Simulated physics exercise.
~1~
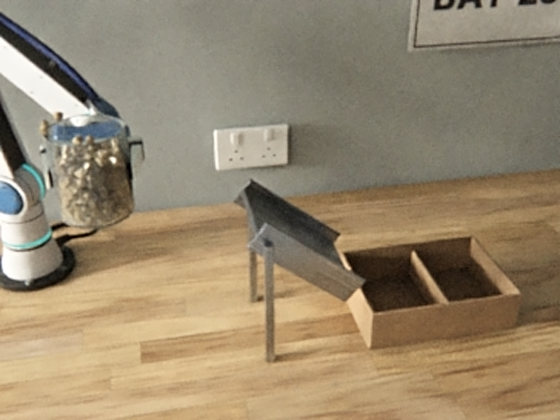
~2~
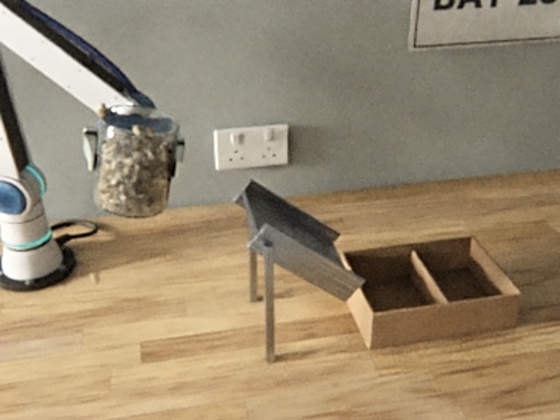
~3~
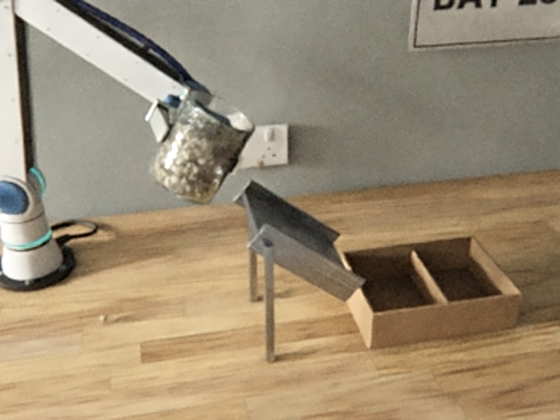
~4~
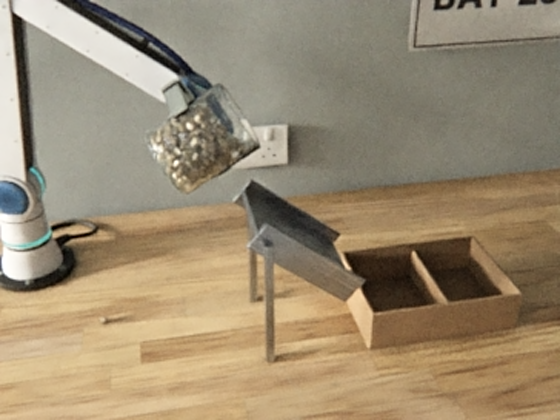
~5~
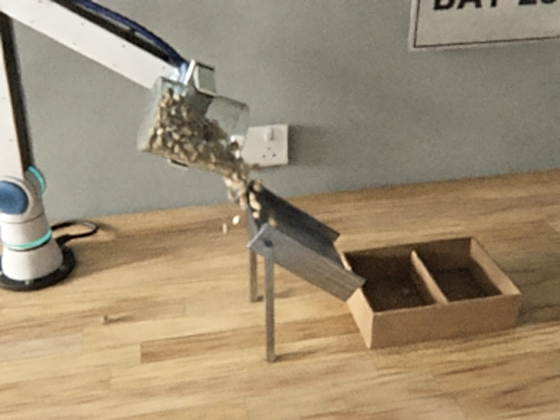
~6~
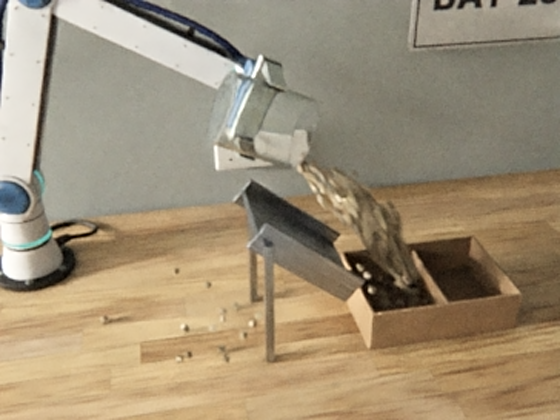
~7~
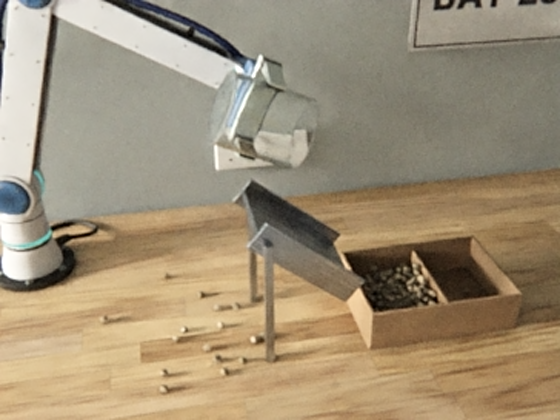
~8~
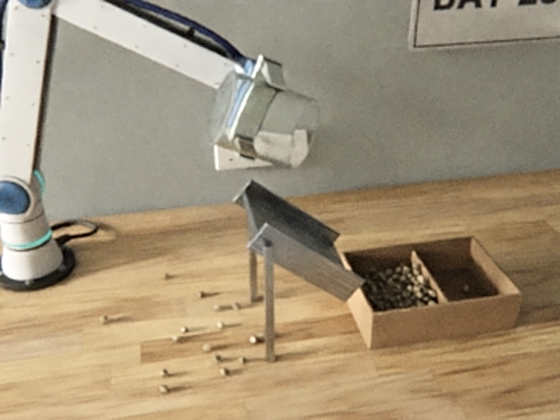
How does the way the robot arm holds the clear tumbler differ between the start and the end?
At the start the arm holds the tumbler upright, and at the end it holds it tipped over on its side.
